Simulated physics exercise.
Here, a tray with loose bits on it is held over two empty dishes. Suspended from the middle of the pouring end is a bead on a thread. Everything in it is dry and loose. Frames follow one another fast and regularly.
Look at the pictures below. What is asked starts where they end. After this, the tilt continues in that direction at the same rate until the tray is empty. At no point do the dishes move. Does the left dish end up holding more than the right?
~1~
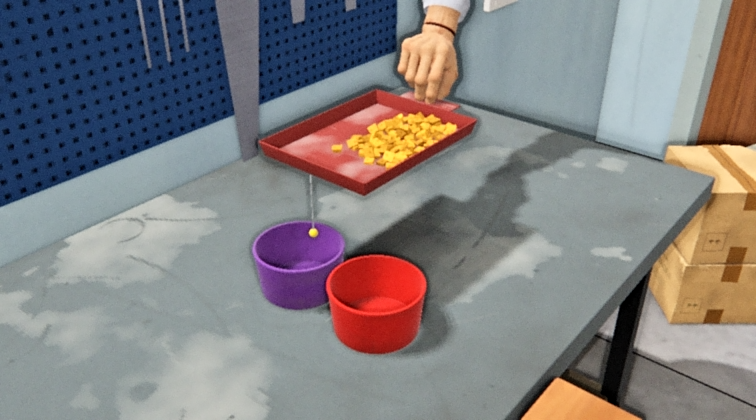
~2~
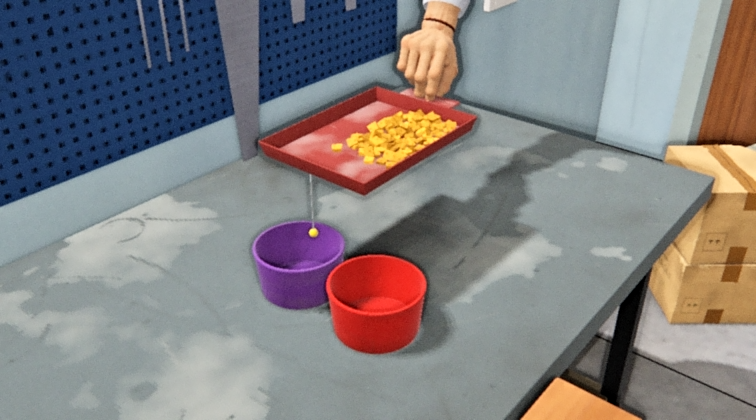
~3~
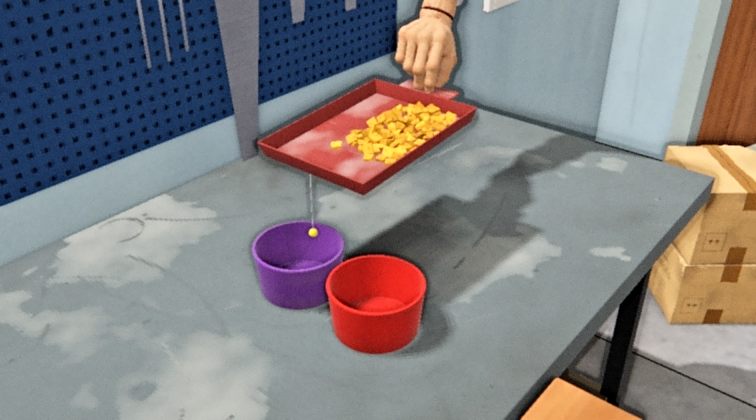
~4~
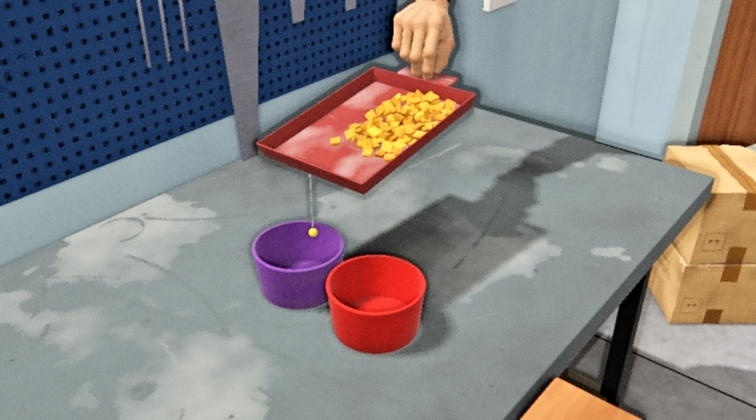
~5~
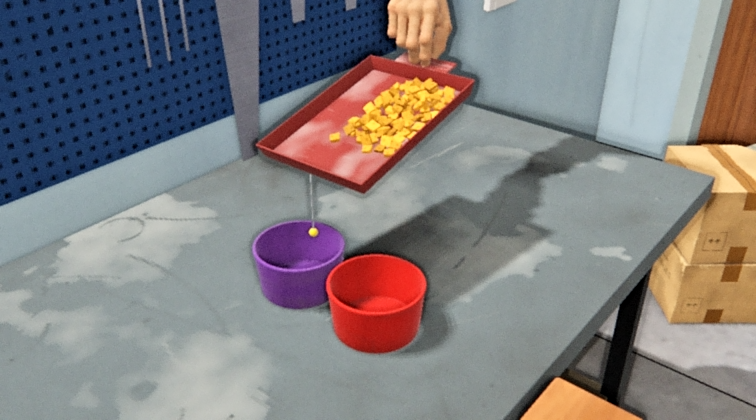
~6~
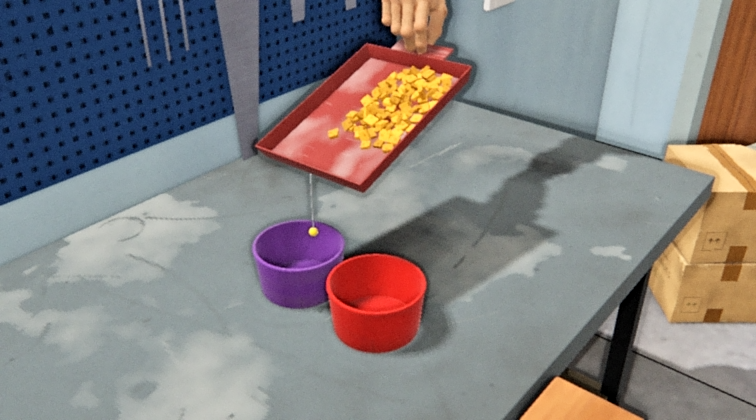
The left dish.
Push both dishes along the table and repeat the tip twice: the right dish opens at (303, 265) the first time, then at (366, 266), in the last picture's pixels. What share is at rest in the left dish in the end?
Trial 1: 20 percent; trial 2: 30 percent.
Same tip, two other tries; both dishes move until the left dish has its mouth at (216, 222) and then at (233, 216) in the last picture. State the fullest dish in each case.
In the first try it's the right-side dish, and in the second it's the right-side dish.
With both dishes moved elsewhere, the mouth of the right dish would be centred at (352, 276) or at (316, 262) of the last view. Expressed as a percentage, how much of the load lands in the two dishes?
Trial 1 near 70 %, trial 2 near 80 %.
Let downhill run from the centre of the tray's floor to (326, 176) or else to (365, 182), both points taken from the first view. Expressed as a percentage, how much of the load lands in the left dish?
Shares, approx.: 30 %, then 0 %.
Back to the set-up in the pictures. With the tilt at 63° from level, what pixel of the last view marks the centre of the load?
The centre of the load shows up near (312, 160) in the last view.
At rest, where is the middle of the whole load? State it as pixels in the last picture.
I'd say the middle ends up at about (285, 296).
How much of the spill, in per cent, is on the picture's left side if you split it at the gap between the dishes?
Near 100 per cent.
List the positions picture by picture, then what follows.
The first frame shows corners of the pouring end near (265, 141) and (364, 180), level; middle of the load near (401, 133), small crackers; left dish near (268, 282); right dish near (345, 324); bead on its thread near (314, 233).
The second frame shows corners of the pouring end near (265, 141) and (364, 180), level; middle of the load near (401, 131).
The third frame shows corners of the pouring end near (264, 142) and (363, 180), tipped barely, level across its low end; middle of the load near (400, 126).
The fourth frame shows corners of the pouring end near (263, 143) and (361, 180), tipped a little, level across its low end; middle of the load near (399, 117).
The fifth frame shows corners of the pouring end near (262, 143) and (361, 180), tipped a little, level across its low end; middle of the load near (397, 109).
The sixth frame shows corners of the pouring end near (261, 144) and (359, 180), tipped clearly, level across its low end; middle of the load near (395, 100); left dish near (268, 280); right dish near (345, 323).
Shortly afterwards, tray tipped steeply; all but a few on the tray; a little in the air.
Next, tray tipped past a quarter turn; near half on the tray; only a few in the right dish; near a quarter in the left dish; near a quarter outside both; only a few in the air.
Some moments later, tray tipped past a quarter turn; only a few in the right dish; near half in the left dish; near half outside both; only a few in the air.
In the end, tray tipped past a quarter turn; only a few in the right dish; near half in the left dish; near half outside both; only a few in the air.
